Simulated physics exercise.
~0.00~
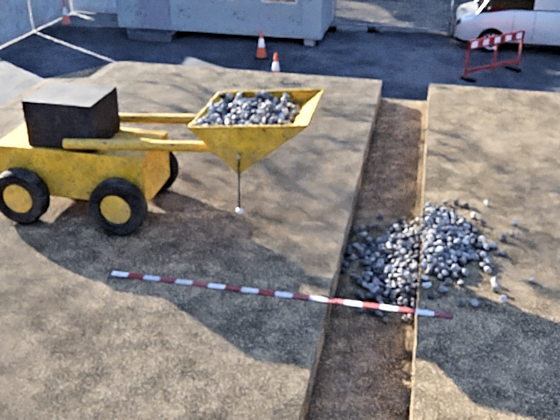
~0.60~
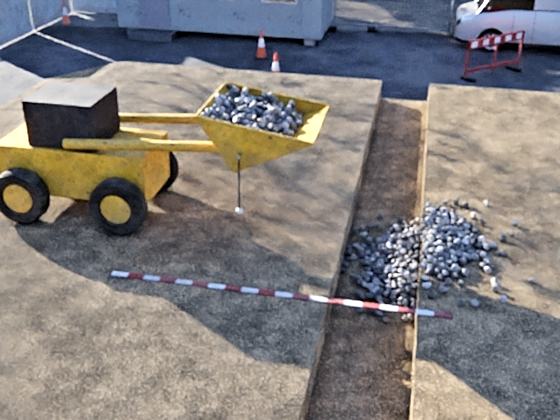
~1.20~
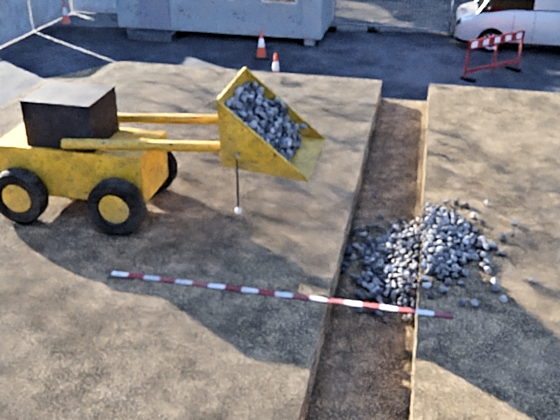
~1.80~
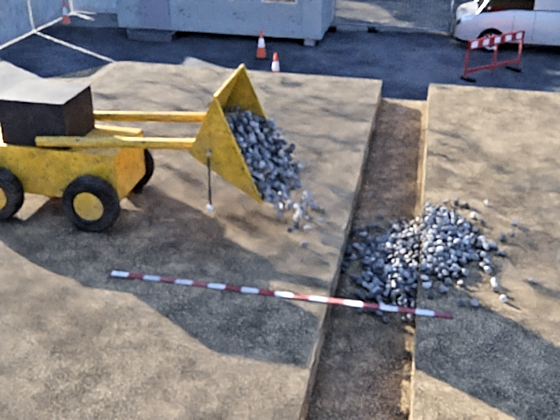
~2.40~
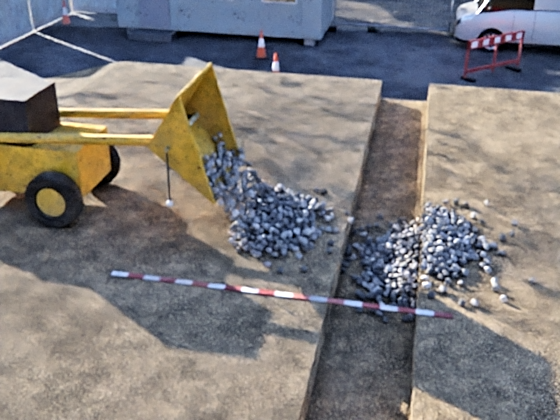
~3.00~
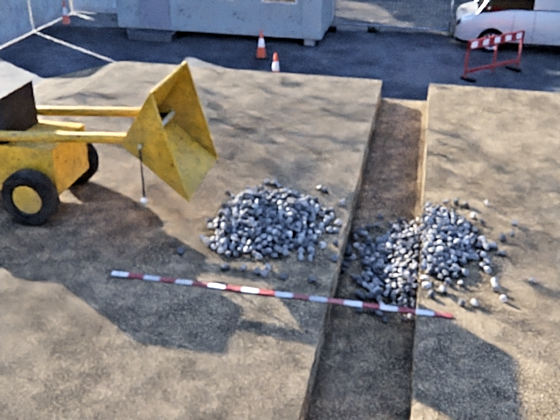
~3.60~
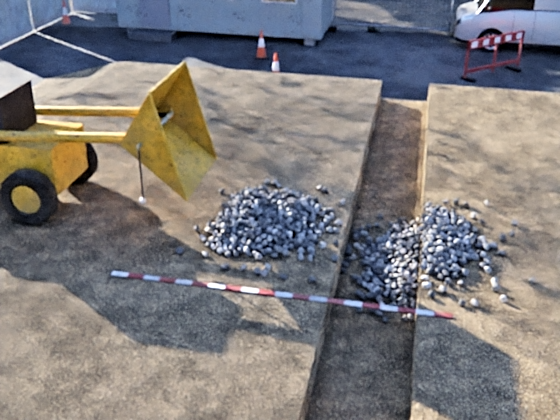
A yellow loader tips its stones while backing left, leaving them heaped short of the trench.
